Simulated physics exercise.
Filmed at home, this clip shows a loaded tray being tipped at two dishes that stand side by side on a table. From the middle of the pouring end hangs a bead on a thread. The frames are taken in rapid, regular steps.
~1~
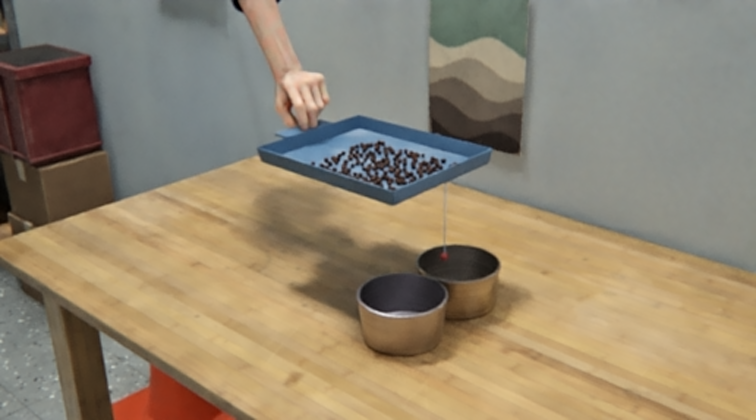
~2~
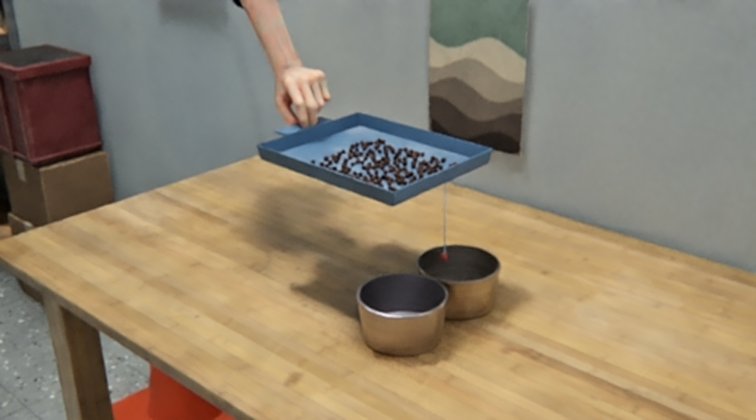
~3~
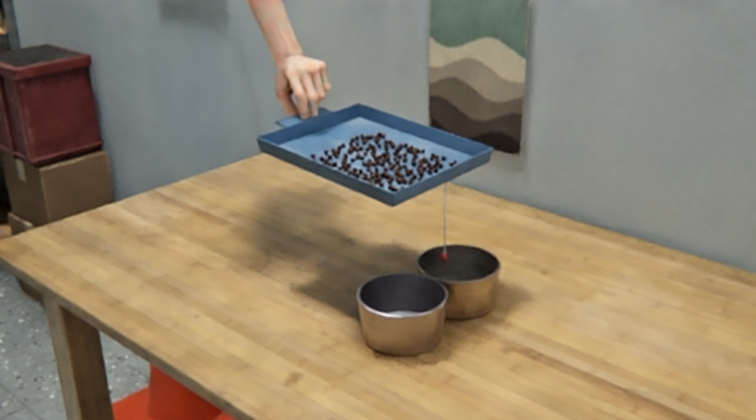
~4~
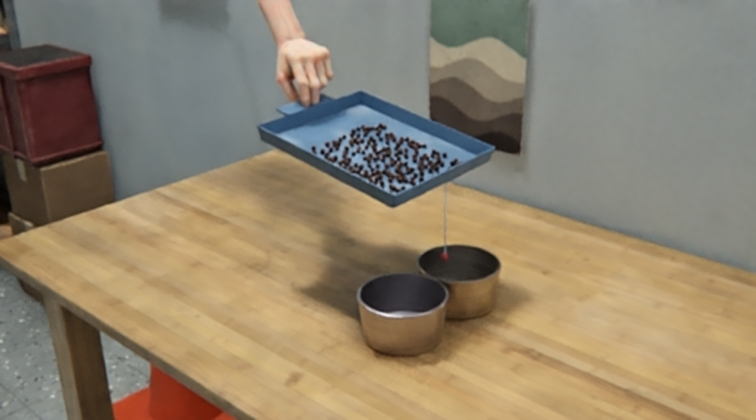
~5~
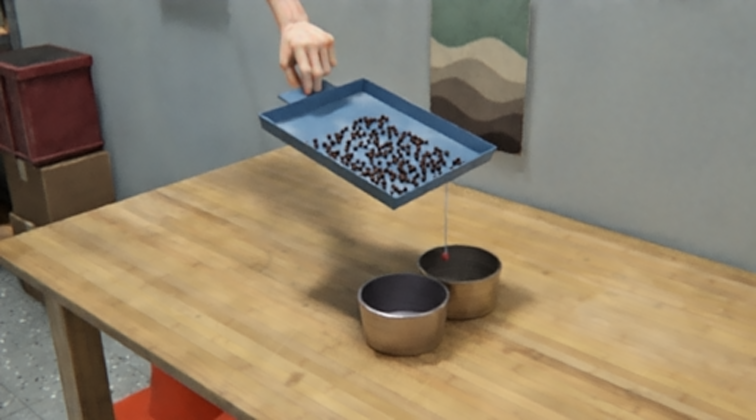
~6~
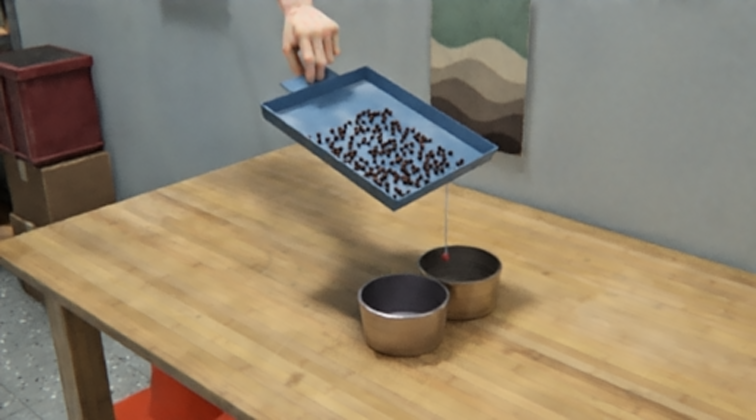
A hand raises the handle end of a blue tray of small dark berries, held level at first above two metal bowls on a wooden table. The tray steepens steadily, its pouring end dipping slightly toward the left corner, and the berries shift a little down its surface.
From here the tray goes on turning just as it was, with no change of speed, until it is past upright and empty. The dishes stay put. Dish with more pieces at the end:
Left.
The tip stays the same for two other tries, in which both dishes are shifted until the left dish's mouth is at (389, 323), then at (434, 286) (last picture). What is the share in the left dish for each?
Close to 20 in a hundred, then close to 70 in a hundred.
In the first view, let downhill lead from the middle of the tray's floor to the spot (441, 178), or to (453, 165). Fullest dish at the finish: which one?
Well, the dish on the right side comes out on top first, and then the dish on the right side does.
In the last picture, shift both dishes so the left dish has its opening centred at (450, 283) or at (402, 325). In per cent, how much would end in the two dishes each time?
Around 60 per cent for the first position, around 80 per cent for the second.
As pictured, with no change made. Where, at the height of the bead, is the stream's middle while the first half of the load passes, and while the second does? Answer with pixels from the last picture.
Half one: (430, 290), half two: (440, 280).
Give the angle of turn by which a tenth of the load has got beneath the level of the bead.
A tilt of roughly 105°.
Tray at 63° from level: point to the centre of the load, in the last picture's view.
Mark it at roughly (421, 181) in the final frame.
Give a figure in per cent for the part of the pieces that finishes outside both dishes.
30 %.
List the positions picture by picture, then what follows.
The first frame shows corners of the pouring end at (393, 190) and (489, 149), level; middle of the load at (382, 168), allspice berries; left dish at (436, 325); right dish at (491, 291); bead on its thread at (444, 256).
The second frame shows corners of the pouring end at (393, 190) and (489, 149), level; middle of the load at (382, 167).
The third frame shows corners of the pouring end at (393, 191) and (489, 148), tipped barely, lowest at the left corner; middle of the load at (382, 164).
The fourth frame shows corners of the pouring end at (395, 193) and (491, 147), tipped a little, lowest at the left corner; middle of the load at (383, 160).
The fifth frame shows corners of the pouring end at (396, 195) and (493, 147), tipped a little, lowest at the left corner; middle of the load at (385, 156).
The sixth frame shows corners of the pouring end at (397, 198) and (494, 147), tipped clearly, lowest at the left corner; middle of the load at (388, 154), nearly all on the move; left dish at (438, 326); right dish at (493, 292).
Soon, tray tipped steeply; nearly all on the tray; a stray few in the air.
A while on, tray tipped past a quarter turn; about half on the tray; a small part in the left dish; a stray few outside both; about a third in the air.
Towards the end, tray tipped past a quarter turn; about two thirds in the left dish; a small part in the right dish; about a third outside both.
Finally, tray tipped past a quarter turn; about two thirds in the left dish; a stray few in the right dish; about a third outside both.
